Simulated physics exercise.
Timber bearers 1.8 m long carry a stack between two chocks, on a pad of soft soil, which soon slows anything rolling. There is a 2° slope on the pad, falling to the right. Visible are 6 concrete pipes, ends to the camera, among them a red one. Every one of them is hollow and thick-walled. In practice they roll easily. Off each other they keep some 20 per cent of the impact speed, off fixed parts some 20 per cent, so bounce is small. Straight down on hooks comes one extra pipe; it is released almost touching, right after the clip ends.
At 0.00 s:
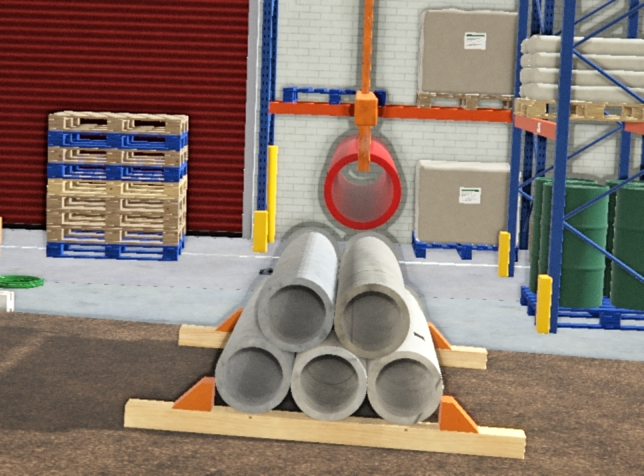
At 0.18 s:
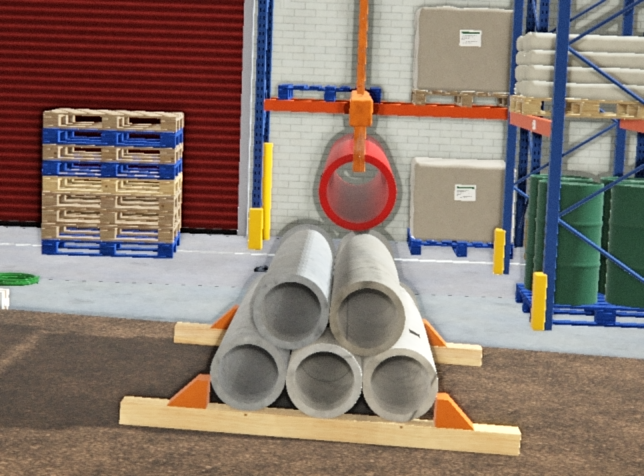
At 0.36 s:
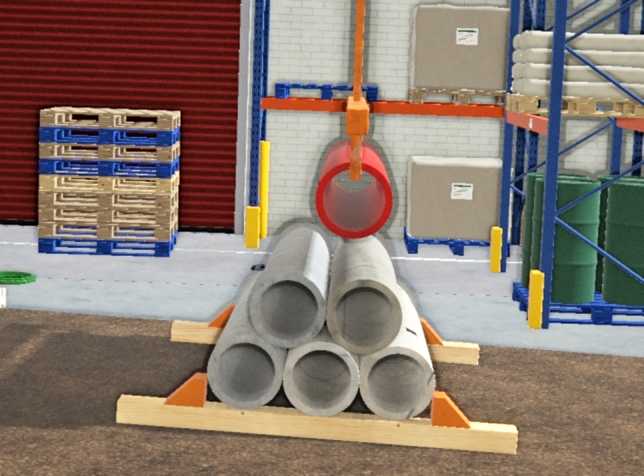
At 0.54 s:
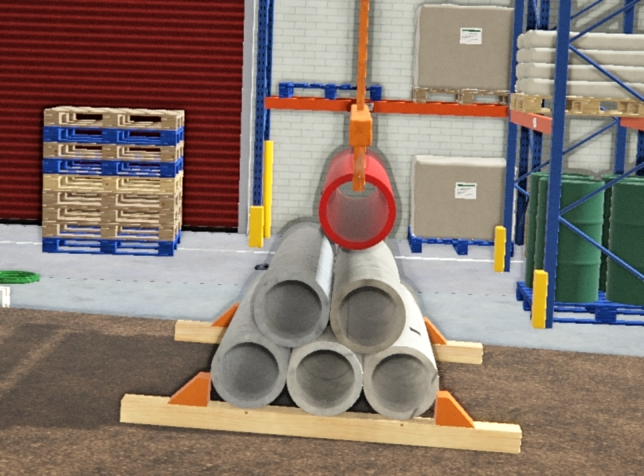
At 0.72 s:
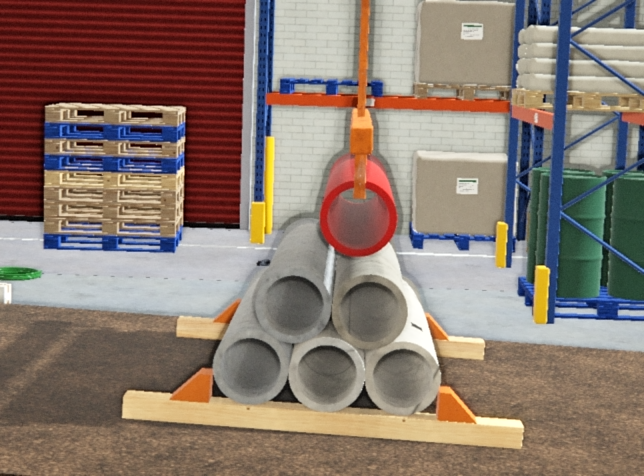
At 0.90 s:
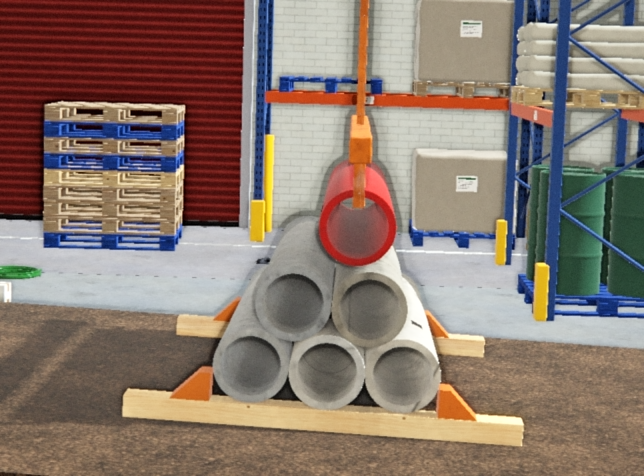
A red pipe hangs from an orange hook above five grey concrete pipes, stacked in two rows with open ends facing the camera in a warehouse yard. Pale timbers with orange chocks carry the stack on brown ground, with pallets and a dark red shutter behind left, blue racking and green drums right. The hook slowly lowers the red pipe toward the upper row, while the view shifts very slightly.
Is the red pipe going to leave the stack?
No.
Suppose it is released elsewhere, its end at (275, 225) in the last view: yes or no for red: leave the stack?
Released there, red: It happens.
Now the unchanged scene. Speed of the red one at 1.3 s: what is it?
It moves at about 0.5 m/s.
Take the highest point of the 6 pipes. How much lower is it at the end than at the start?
Drop: Approx. 30 centimetres.
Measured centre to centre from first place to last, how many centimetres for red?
Moved: Red 30.
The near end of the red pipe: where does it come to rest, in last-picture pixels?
In the last view it sits close to (336, 242).
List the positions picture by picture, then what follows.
The first picture shows red (363, 191); red hangs on the hooks; 3 form the bottom row.
The second picture shows red (358, 192); red hangs on the hooks; lowered 2 cm.
The third picture shows red (354, 200); red hangs on the hooks; lowered 6 cm.
The fourth picture shows red (357, 211); red hangs on the hooks; lowered 11 cm.
The fifth picture shows red (358, 218); red hangs on the hooks; lowered 16 cm.
The sixth picture shows red (358, 227); red hangs on the hooks; lowered 21 cm.
Then, 1.3 s in, red is up on others, 50 cm inside the right chock, rolling left; 0 off the stack.
Then, 1.6 s in, red is up on others, 50 cm inside the left chock, rolling right; 0 off the stack.
In the end (2.1 s), red is up on others, 50 cm inside the right chock; 0 off the stack.
